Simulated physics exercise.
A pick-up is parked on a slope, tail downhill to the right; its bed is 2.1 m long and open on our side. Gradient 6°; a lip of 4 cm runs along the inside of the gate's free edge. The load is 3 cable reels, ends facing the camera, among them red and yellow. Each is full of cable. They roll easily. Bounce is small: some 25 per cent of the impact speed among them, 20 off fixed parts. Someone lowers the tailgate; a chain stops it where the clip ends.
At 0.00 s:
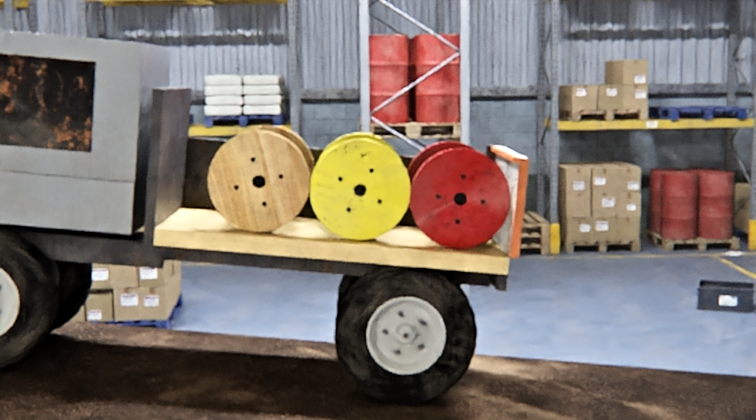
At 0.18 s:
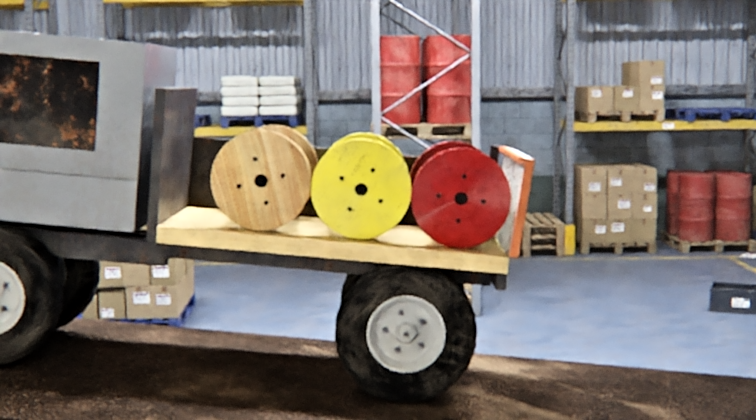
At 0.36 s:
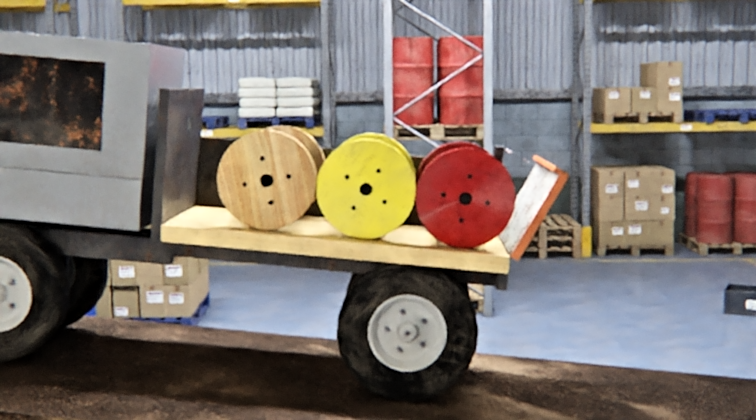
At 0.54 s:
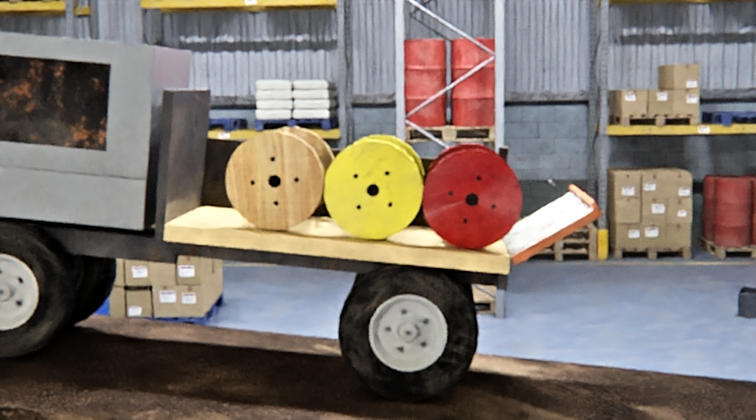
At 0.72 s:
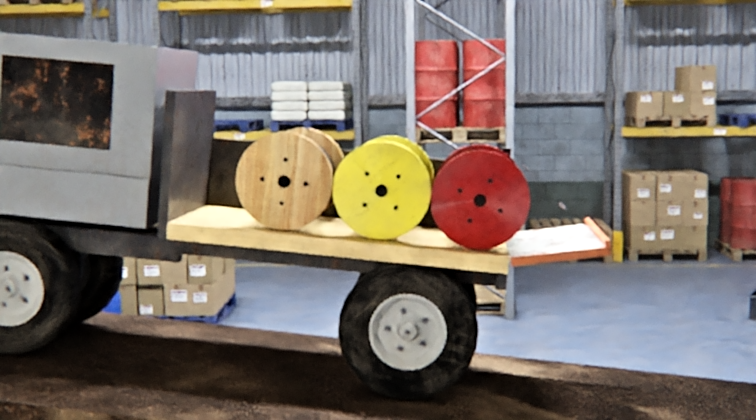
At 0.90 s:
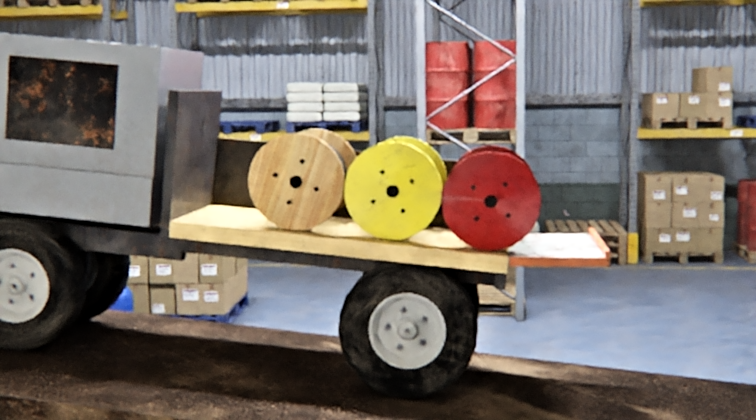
To begin with, three reels, wooden, yellow and red from left to right, stand on the sloping bed of a truck in a warehouse, its tailgate nearly upright. The tailgate swings down to the right until it is level, while the reels roll a short way rightward, the red one moving onto the lowered gate's near end.
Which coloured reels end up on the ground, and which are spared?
Red is held, yellow remains aboard.
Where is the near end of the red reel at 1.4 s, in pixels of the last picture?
At about (533, 204).
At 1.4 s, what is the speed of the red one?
About 0.5 m/s.
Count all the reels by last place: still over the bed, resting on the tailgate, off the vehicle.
2, 1 and 0.
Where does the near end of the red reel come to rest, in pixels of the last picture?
Near (585, 200).
By 1.4 s, red is on the gate, 10 cm past the hinge, rolling right; yellow is on the bed, 50 cm short of the hinge, rolling right; 0 out so far.
Finally (2.1 s), red is on the gate, 40 cm past the hinge; yellow is on the bed, 20 cm short of the hinge; 0 out so far.
